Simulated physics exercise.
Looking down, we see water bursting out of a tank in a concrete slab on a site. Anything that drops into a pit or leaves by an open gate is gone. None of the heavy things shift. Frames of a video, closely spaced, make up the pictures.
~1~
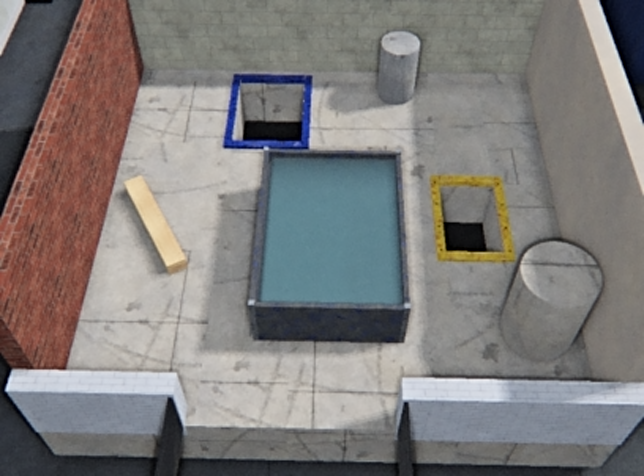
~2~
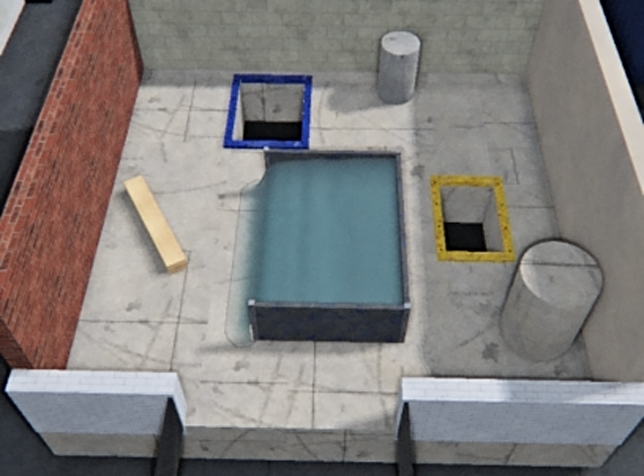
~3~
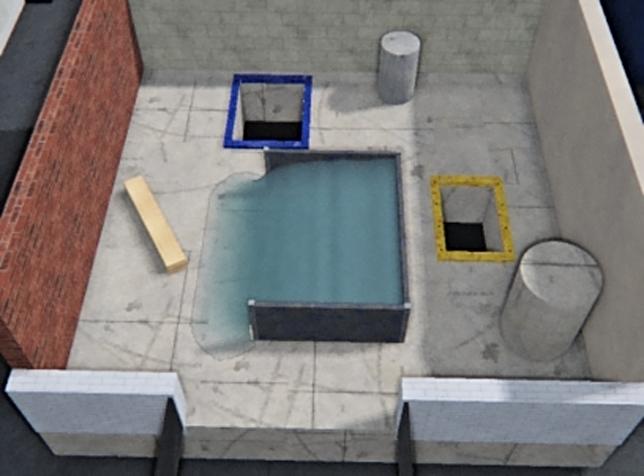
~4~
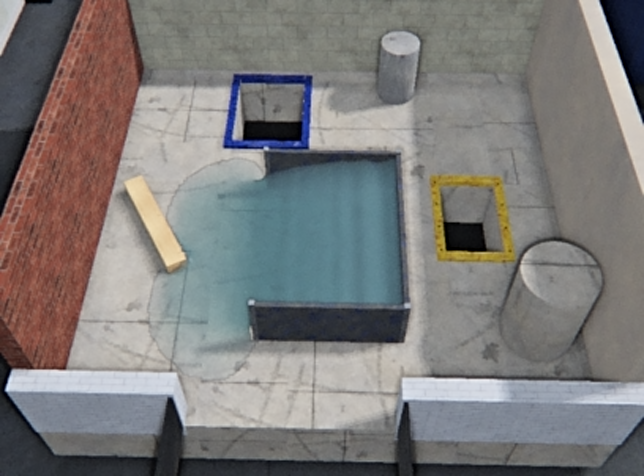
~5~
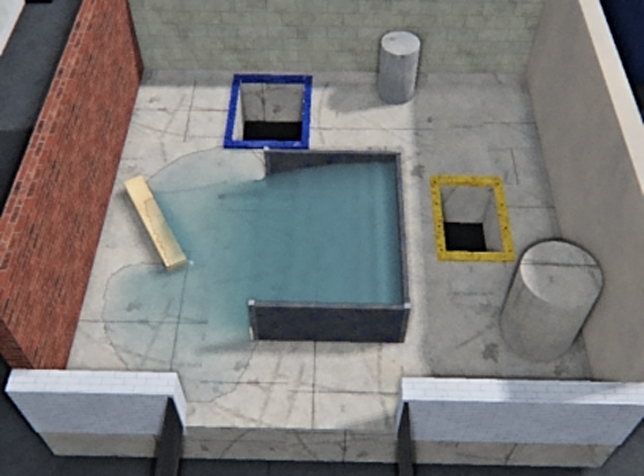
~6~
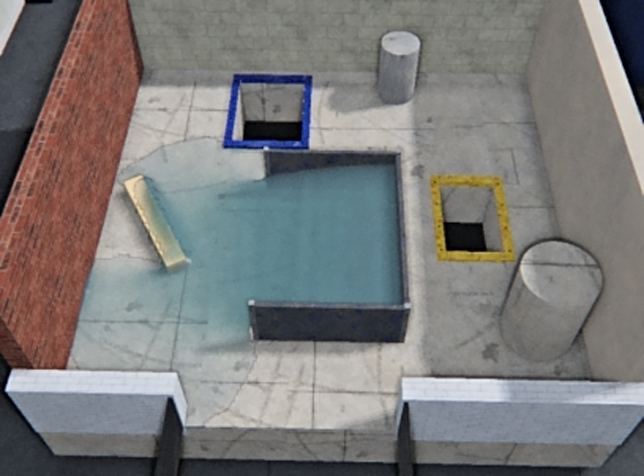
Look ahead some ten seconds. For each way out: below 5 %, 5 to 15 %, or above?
Outcome: The gate is a major outlet here - beyond fifteen per cent, the blue pit is a major outlet here - beyond fifteen per cent, the yellow pit is a minor outlet here - below five per cent.
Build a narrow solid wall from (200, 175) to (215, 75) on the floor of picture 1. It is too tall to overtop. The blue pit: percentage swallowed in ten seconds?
Blue: 4 %.
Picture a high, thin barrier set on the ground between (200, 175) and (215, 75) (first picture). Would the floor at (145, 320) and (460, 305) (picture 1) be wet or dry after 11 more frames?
Going by the list, I'd say reached by the flood, then kept clear of the flood.
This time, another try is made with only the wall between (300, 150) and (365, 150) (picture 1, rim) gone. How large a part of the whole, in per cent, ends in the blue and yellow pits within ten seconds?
Blue 30 %, yellow 4 %.
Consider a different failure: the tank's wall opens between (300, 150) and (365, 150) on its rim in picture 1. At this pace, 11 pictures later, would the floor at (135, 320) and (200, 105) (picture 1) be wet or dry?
Waterless, waterless.
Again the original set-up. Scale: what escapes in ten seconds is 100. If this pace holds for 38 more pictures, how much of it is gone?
Around 70 %.
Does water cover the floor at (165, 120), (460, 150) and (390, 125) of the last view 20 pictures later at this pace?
Point by point: Swamped; unwetted; unwetted.
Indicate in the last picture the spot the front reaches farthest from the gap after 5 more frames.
My guess would be about (138, 96).
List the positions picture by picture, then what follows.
The water tank at (331, 226) is whole and still, in the first frame.
The front is at a hidden place, out from the gap at (264, 245), in the second frame.
Water pours out at (265, 248) and has run to (222, 352), in the third frame.
The front is at (189, 366), out from the gap at (265, 249), in the fourth frame.
Water pours out at (265, 249) and has run to a hidden place, in the fifth frame.
Water pours out at (265, 250) and has run to (75, 341), in the sixth frame.
A moment on, water covers 35 % of the floor; the gate 0 %, the blue pit 0 %, the yellow pit 0 %.
Next, water covers 40 % of the floor; the gate 0 %, the blue pit 0 %, the yellow pit 0 %.
Then, water covers 55 % of the floor; the gate 3 %, the blue pit 5 %, the yellow pit 0 %.
Later, water covers 70 % of the floor; the gate 11 %, the blue pit 16 %, the yellow pit 0 %.
In the end, water covers 95 % of the floor; the gate 18 %, the blue pit 19 %, the yellow pit 0 %.
